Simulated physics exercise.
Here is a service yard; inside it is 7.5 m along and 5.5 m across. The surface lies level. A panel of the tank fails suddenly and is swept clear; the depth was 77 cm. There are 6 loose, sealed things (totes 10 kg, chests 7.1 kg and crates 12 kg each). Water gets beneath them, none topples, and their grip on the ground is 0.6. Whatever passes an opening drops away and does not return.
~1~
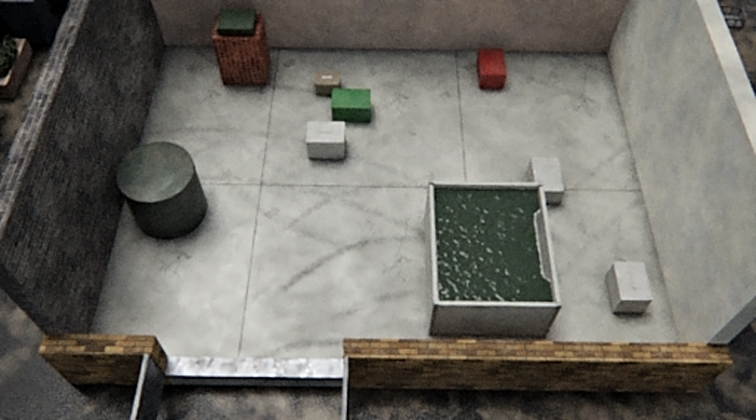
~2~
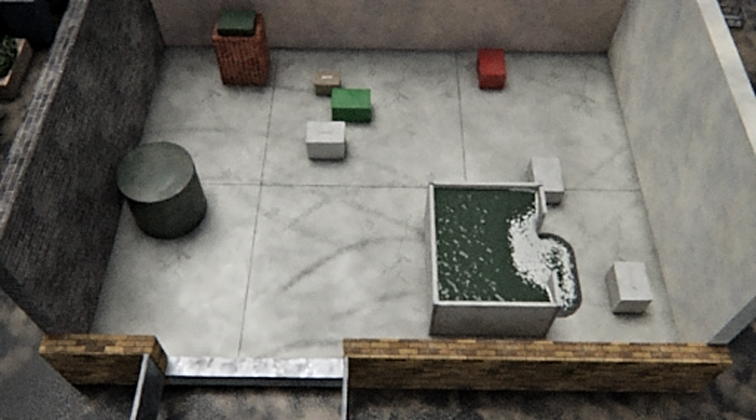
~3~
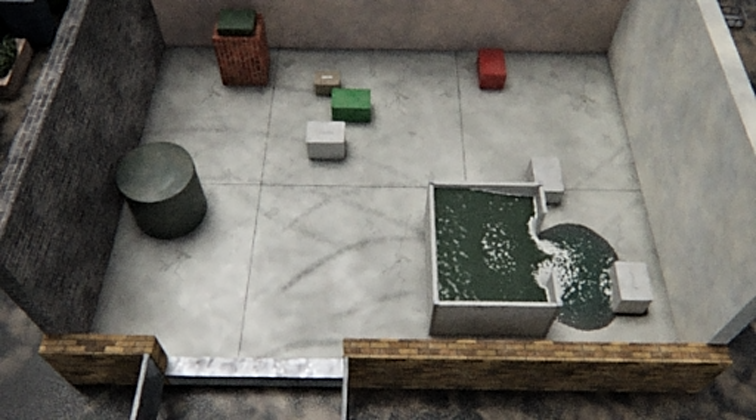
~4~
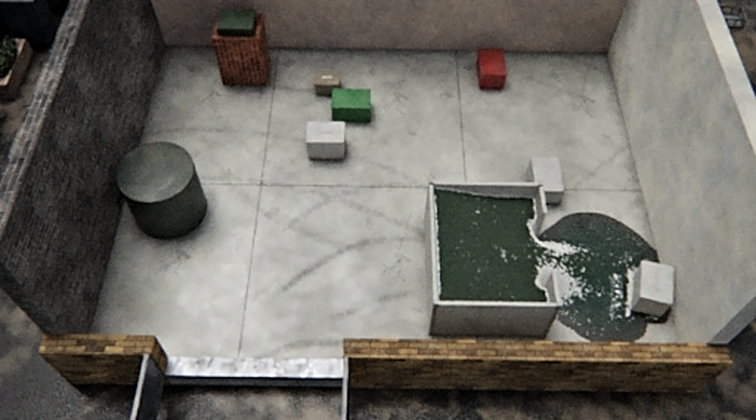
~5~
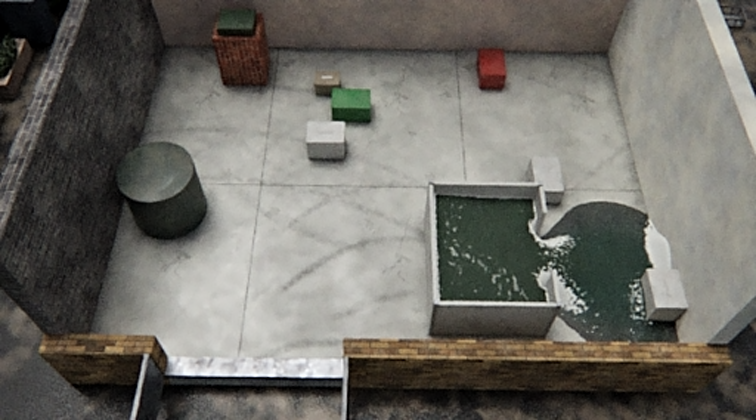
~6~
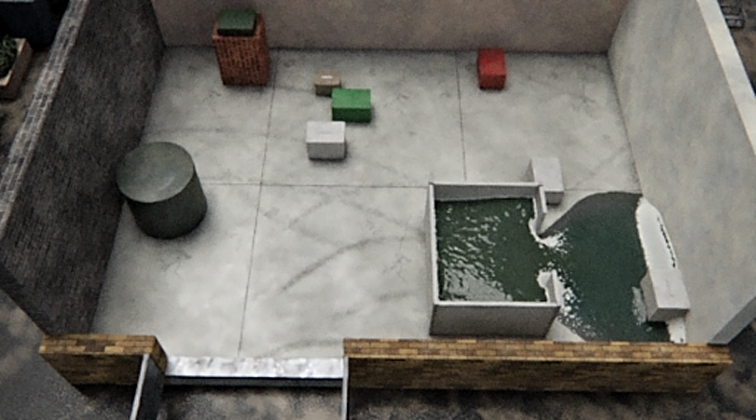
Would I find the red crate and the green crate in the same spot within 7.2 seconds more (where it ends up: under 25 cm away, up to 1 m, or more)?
Red crate travels far, green crate is nudged along.
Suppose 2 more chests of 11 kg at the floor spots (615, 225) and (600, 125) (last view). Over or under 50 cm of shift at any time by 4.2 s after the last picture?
In that order: Past it, past it.
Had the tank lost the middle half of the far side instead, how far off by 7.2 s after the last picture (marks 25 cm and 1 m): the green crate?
In that case the green crate ends far away.
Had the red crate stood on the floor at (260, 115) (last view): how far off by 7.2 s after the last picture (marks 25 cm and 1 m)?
It barely shifts.
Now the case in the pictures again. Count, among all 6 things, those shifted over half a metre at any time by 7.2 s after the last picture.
I count 3.
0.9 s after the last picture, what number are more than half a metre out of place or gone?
I count 1.
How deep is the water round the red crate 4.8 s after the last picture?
Roughly 6 cm.
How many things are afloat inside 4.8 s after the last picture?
2 of them.
Then, 0.9 s after the last picture the red crate is near (493, 62), 0.0 m from its start, aground; the green crate is near (351, 98), 0.0 m from its start, aground; 0 of 6 are out; 1 afloat.
Then, 2.8 s after the last picture the red crate is near (469, 64), 0.4 m from its start, aground; the green crate is near (351, 98), 0.0 m from its start, aground; 0 of 6 are out; 1 afloat.
Then, 4.8 s after the last picture the red crate is near (383, 89), 1.9 m from its start, afloat; the green crate is near (343, 103), 0.2 m from its start, aground; 0 of 6 are out; 2 afloat.
Then, 7.2 s after the last picture the red crate is near (359, 155), 2.9 m from its start, aground; the green crate is near (325, 121), 0.6 m from its start, aground; 0 of 6 are out; 1 afloat.
